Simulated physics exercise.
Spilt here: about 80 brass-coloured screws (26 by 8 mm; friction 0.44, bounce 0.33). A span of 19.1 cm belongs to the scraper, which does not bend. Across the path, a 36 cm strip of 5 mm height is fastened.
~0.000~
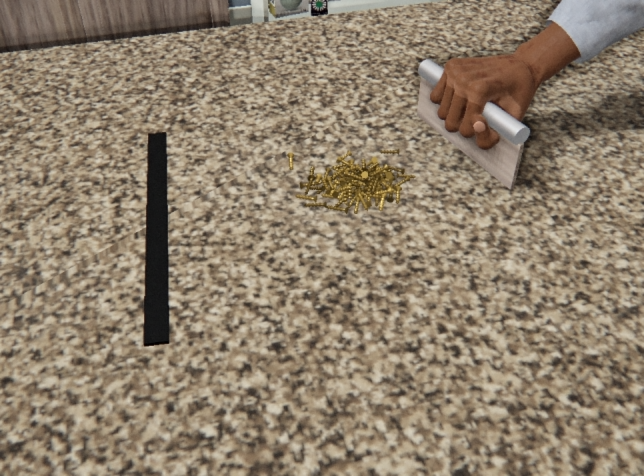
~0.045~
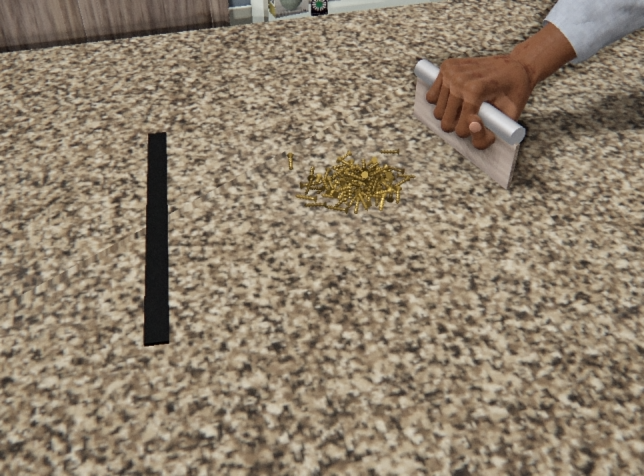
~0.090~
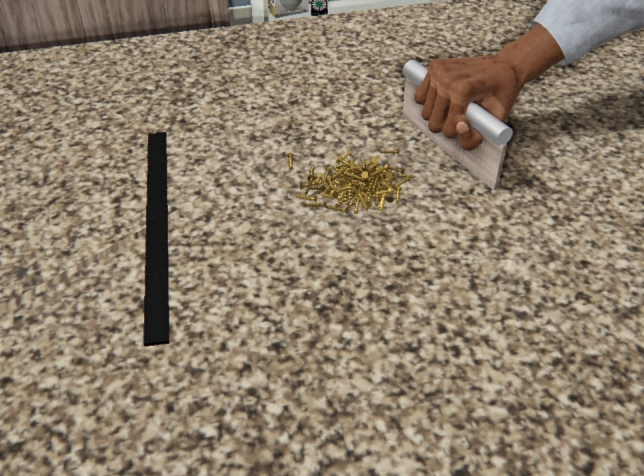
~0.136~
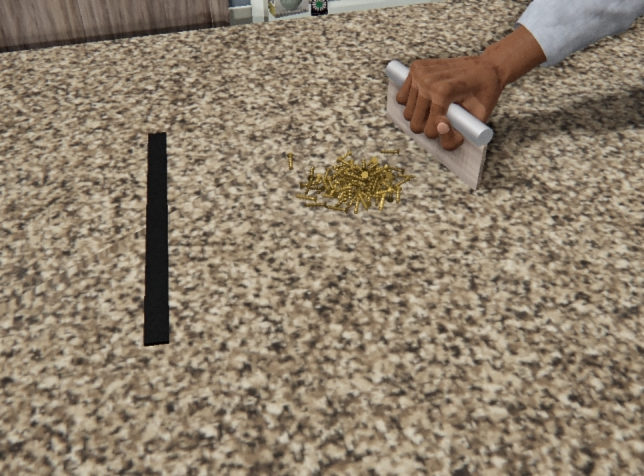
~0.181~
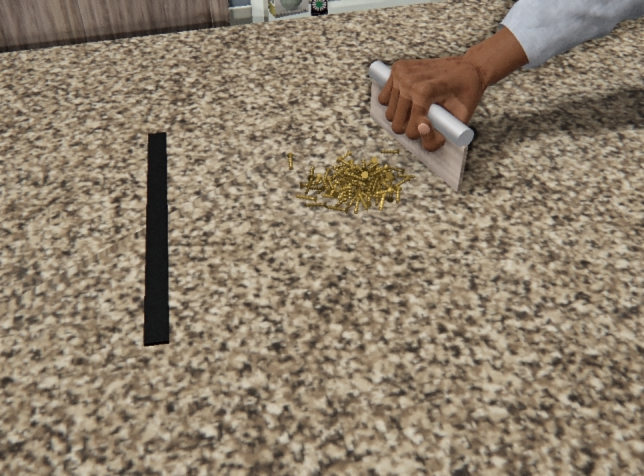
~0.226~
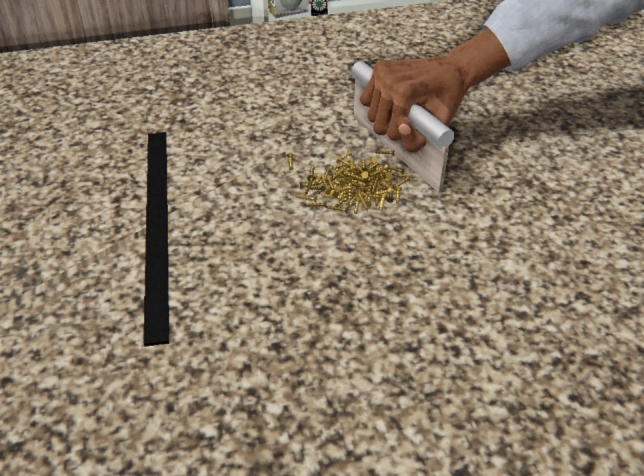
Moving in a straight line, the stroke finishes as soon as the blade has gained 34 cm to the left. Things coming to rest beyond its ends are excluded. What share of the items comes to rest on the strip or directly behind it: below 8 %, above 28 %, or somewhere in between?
My guess is the share there is meager.
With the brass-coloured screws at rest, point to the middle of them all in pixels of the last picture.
Close to pixel (231, 214) in the last view.
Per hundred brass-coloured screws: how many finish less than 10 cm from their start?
40% or thereabouts.
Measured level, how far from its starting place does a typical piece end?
Roughly 14 cm.
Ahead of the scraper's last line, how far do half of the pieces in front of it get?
Typical distance: Close to 3 cm.
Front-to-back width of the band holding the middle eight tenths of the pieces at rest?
12 cm.
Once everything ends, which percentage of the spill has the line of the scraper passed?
Some 50 per cent.
Then, at 0.50 s, scraper 22 cm from its start, spill 11 cm wide; elsewhere 100 %.
Then, at 0.77 s, scraper 35 cm from its start, spill 13 cm wide; elsewhere 100 %.
After 1.00 s, scraper 35 cm from its start, spill 13 cm wide; elsewhere 100 %.
At rest (1.4 s), on or straight behind the strip 0 %, elsewhere 100 %.
